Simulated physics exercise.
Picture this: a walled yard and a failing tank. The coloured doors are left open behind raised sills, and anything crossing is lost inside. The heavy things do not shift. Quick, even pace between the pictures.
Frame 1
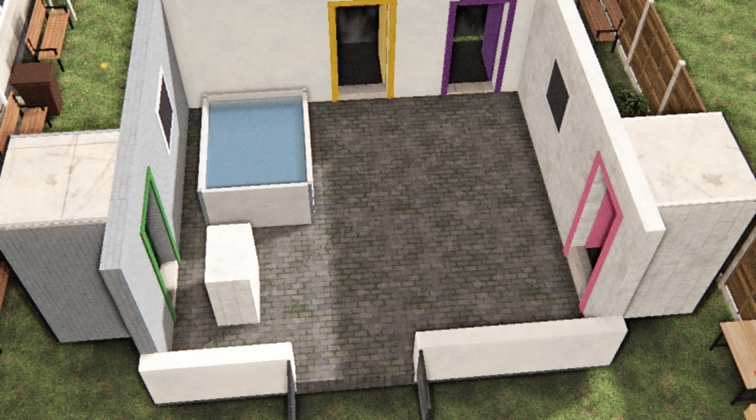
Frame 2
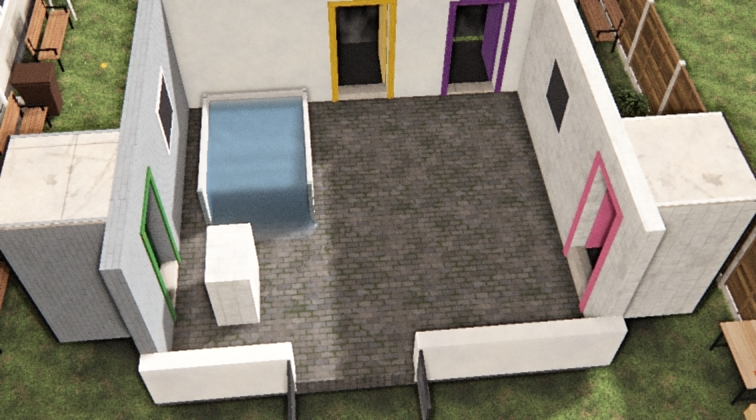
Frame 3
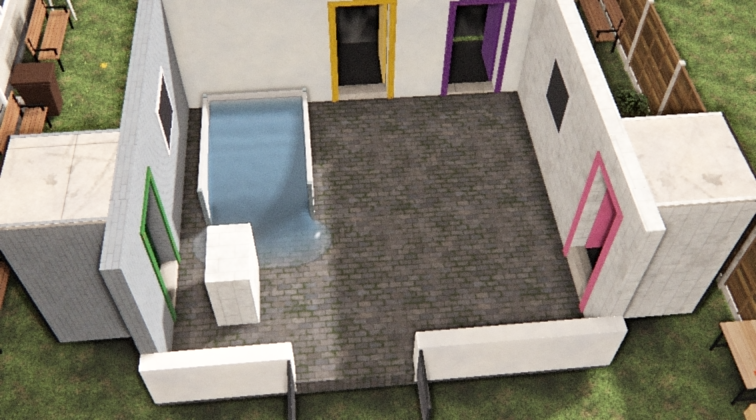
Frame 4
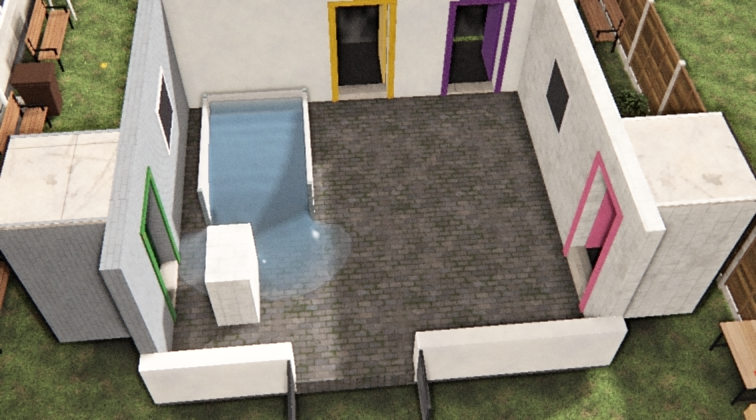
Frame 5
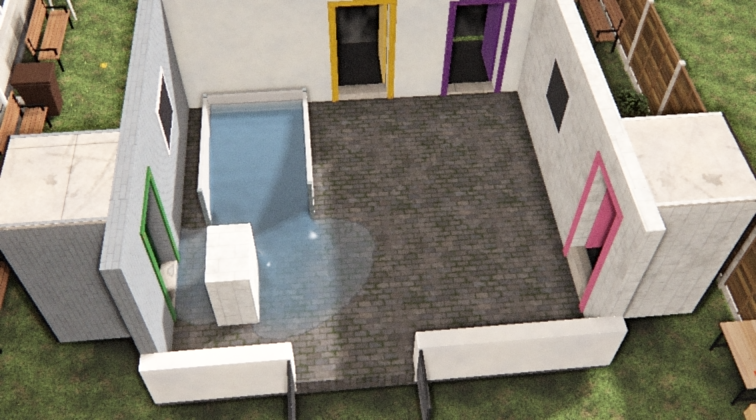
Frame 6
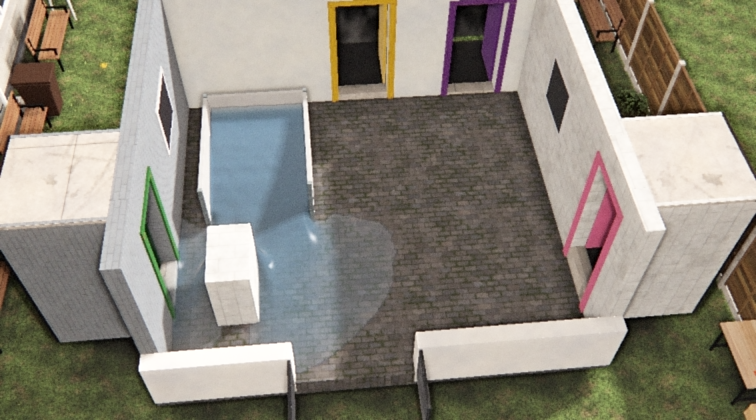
A white-walled yard paved in dark brick, with grass and benches outside, is seen from high above by a still camera. A blue water tank fills the back left corner behind a white block, with a green doorway at left, yellow and purple ones at back, and pink at right. The tank's front panel disappears and water pours forward, spreading around the block and across the front left paving.
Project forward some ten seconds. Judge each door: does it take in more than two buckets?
Outcome: The green door is going to allow over two buckets. The pink door is going to allow two buckets or less. The purple door is going to allow over two buckets. The yellow door is going to allow two buckets or less.
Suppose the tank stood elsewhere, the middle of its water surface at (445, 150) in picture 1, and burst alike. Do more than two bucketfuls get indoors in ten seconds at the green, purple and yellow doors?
My take: Green stays within the limit; purple overshoots; yellow stays within the limit.
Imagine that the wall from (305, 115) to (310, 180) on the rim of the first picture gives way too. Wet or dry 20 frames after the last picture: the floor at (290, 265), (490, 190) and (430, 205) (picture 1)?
The first point is spared, the second soaked, the third soaked.
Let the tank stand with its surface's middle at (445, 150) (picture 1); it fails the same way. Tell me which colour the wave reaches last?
The yellow one.
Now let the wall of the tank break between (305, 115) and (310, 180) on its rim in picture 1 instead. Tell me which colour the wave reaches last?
The answer is the green door.
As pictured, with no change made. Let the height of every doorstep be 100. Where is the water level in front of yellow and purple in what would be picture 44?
Near 30 and 170 in a hundred.
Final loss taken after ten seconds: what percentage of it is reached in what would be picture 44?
Roughly 85 %.
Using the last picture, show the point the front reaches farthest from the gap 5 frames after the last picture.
I'd go with roughly (461, 354).
A moment on, water covers 35 % of the floor; the green door over two buckets in, the pink door not reached, the purple door not reached, the yellow door not reached.
Next, water covers 40 % of the floor; the green door far over two buckets in, the pink door not reached, the purple door not reached, the yellow door not reached.
Then, water covers 55 % of the floor; the green door far over two buckets in, the pink door wet at the sill, nothing in, the purple door not reached, the yellow door not reached.
Later, water covers 80 % of the floor; the green door far over two buckets in, the pink door wet at the sill, nothing in, the purple door under two buckets in, the yellow door wet at the sill, nothing in.
In the end, water covers 95 % of the floor; the green door far over two buckets in, the pink door wet at the sill, nothing in, the purple door over two buckets in, the yellow door wet at the sill, nothing in.
